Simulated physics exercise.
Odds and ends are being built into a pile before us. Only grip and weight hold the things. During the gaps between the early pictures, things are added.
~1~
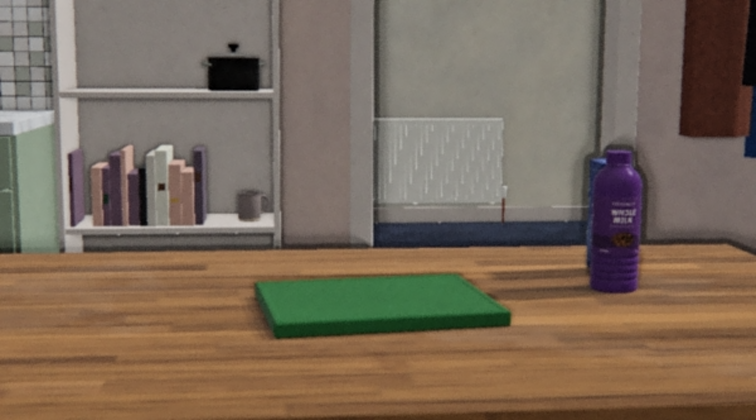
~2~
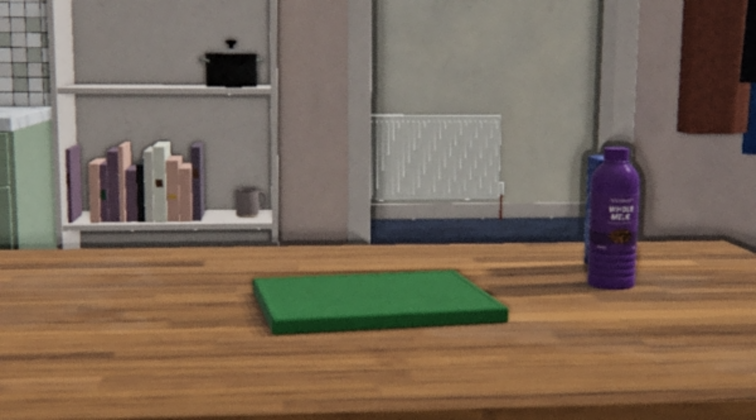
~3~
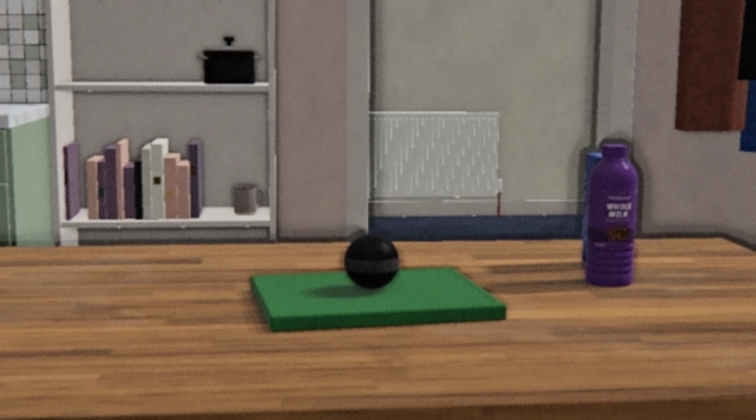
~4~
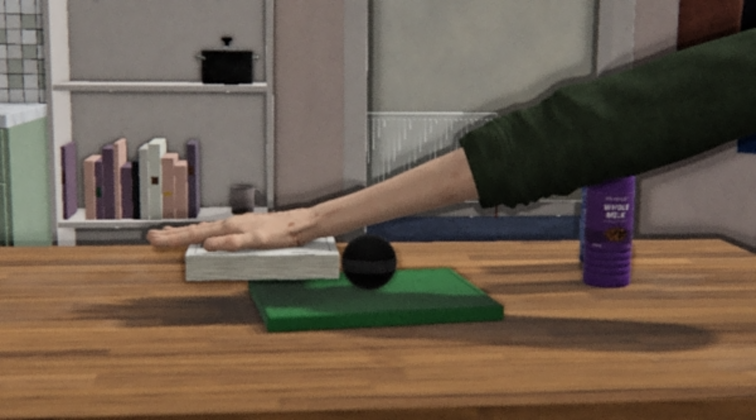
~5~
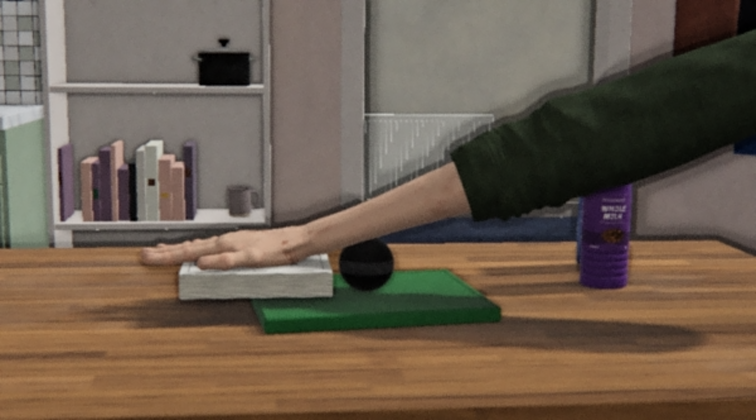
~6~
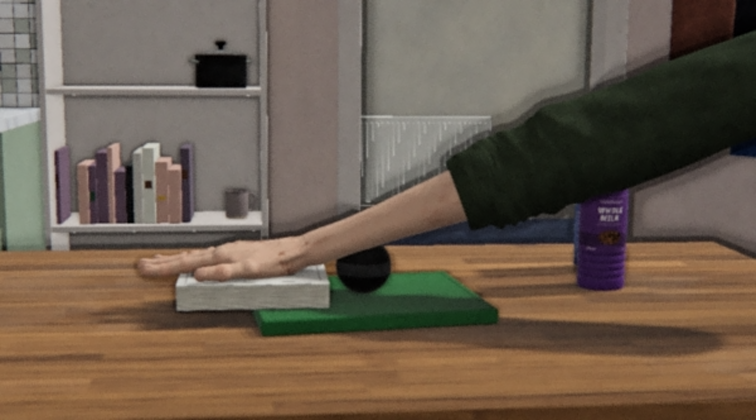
Kitchen worktop with a green board, a black ball appearing on it, then a hand lowering a white book at its left edge.
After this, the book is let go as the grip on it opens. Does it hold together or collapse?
It holds together.
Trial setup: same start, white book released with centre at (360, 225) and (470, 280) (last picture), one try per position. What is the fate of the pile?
Try one: Collapse. Try two: Stable.
Then, 0.50 s after the last picture, nothing has stirred.
Then, 1.30 s after the last picture, white book resting near (254, 284).
At rest, all 5 in place. Seen from the same camera at the end, white book near (254, 284). The pile stays up.
